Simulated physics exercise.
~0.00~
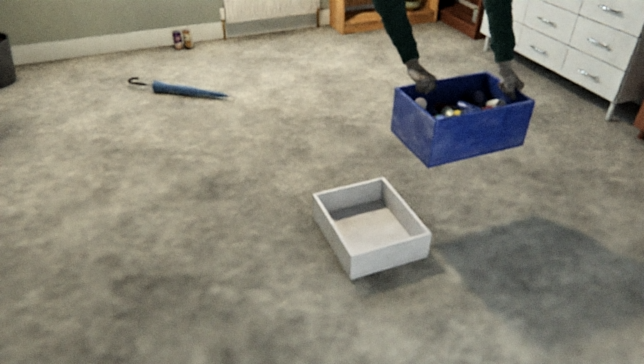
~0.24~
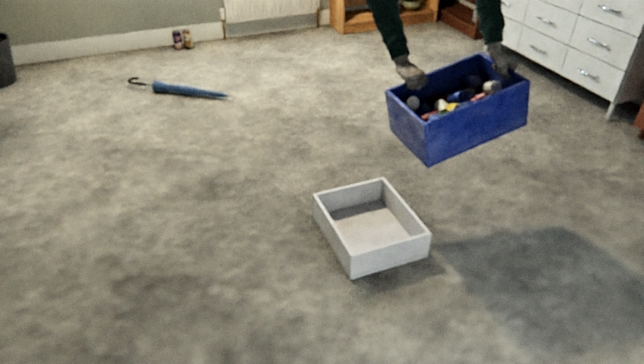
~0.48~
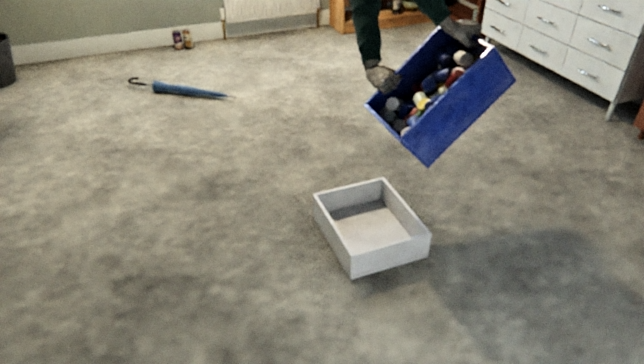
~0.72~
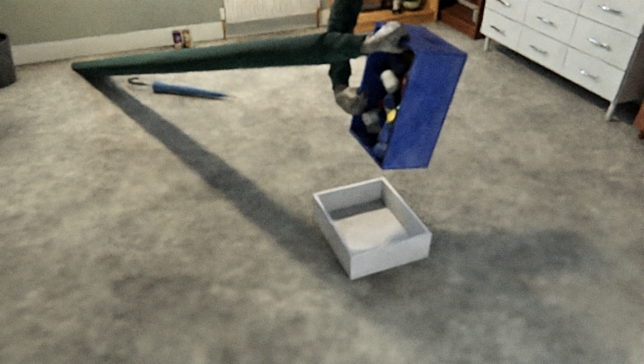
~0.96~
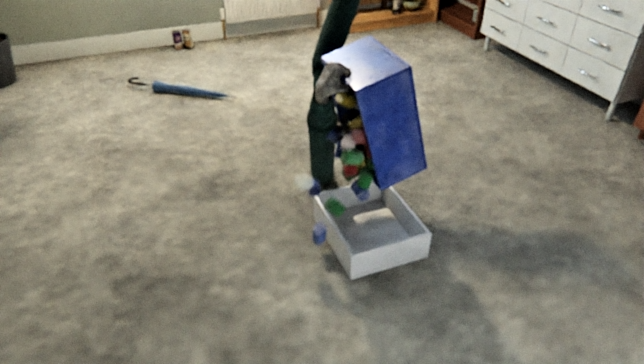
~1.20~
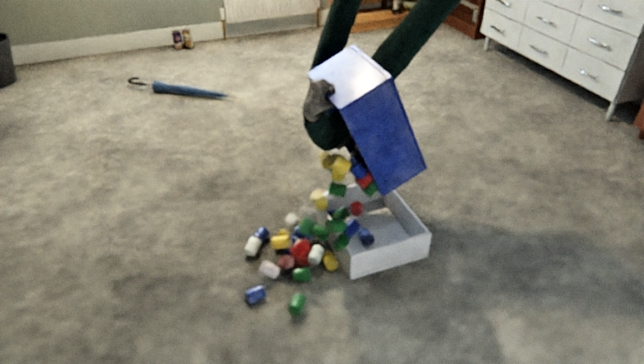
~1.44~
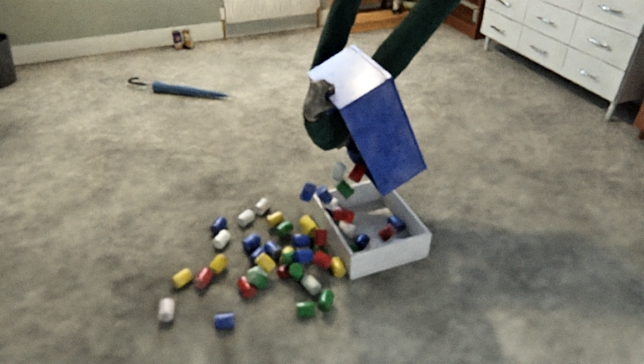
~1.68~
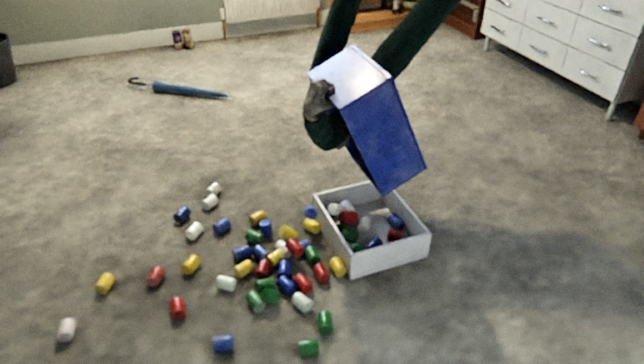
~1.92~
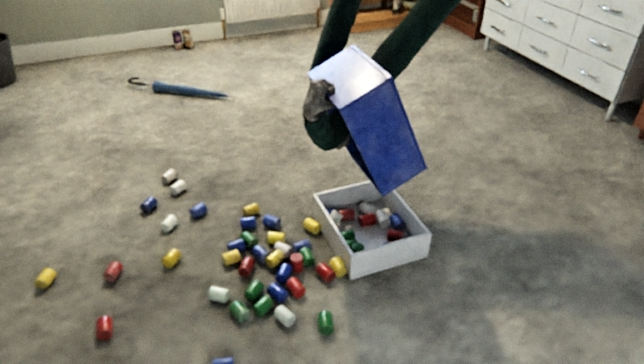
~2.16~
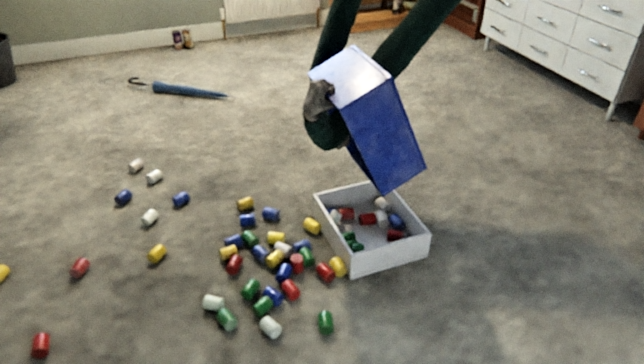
A worker in dark green sleeves and grey gloves holds a blue crate of small coloured jars above a grey carpeted floor, seen from above at an angle. An open white carton sits below, with a blue umbrella lying behind at left and white drawers at upper right. The worker swings the crate leftward and tips it steeply over the carton. Red, yellow, green, blue and white jars pour out, many landing left of the carton and rolling away. The crate stays upended, and finally most jars lie scattered on the carpet, with a smaller group inside the carton.
